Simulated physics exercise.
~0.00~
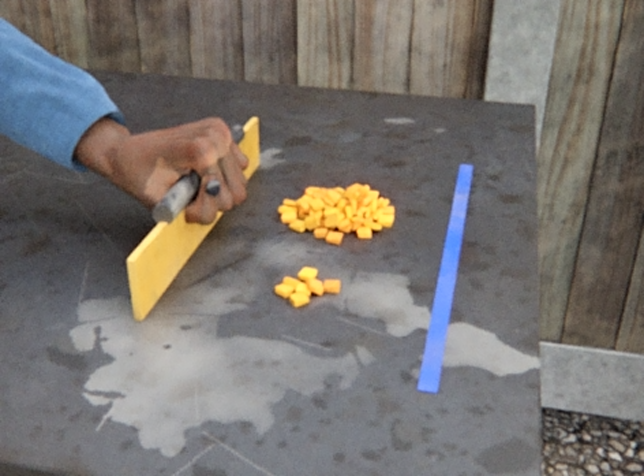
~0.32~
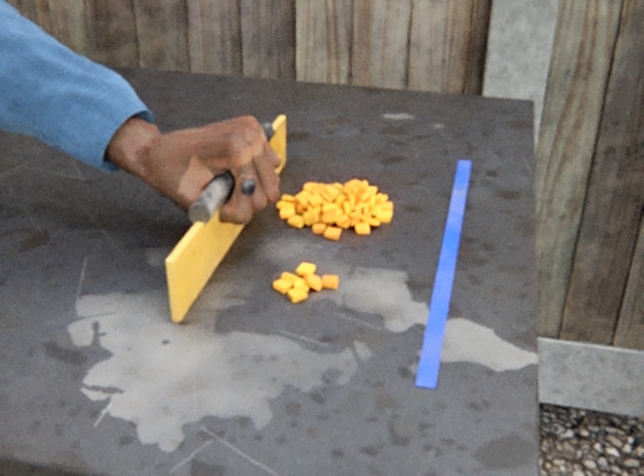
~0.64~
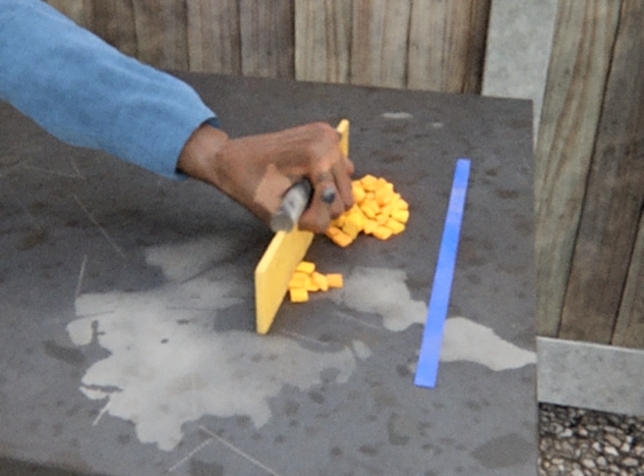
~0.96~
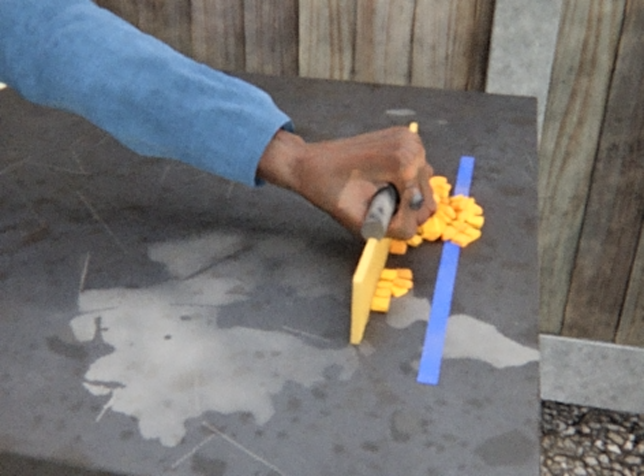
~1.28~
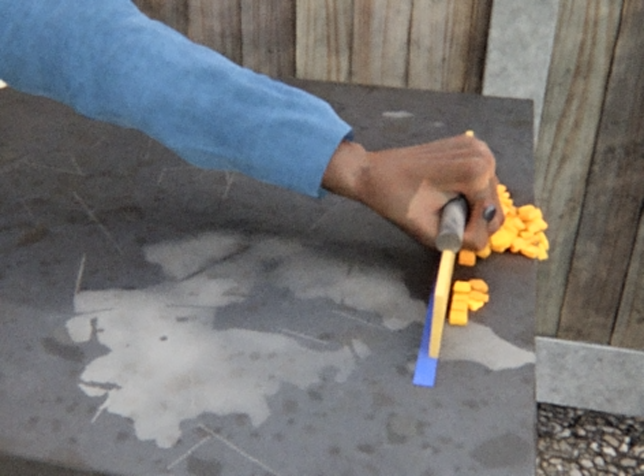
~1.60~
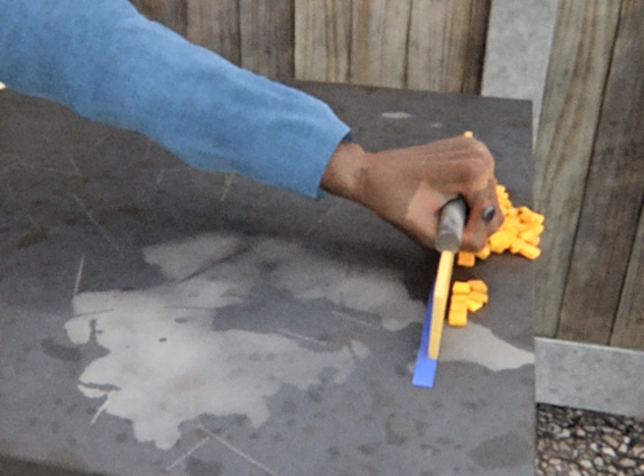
On a dark, scratched tabletop with pale patches, set before a wooden fence and seen from above at a slight sway, a hand in a blue sleeve grips a yellow scraper at the left. To its right lie a large heap of small orange-yellow pieces, a smaller group nearer the viewer, and a strip of blue tape. The hand sweeps the scraper right, reaching both groups and pushing them along toward the tape. The pieces cross the strip, and the scraper stops on it. The near group rests on the table, while a few pieces of the far heap pass over the right edge.
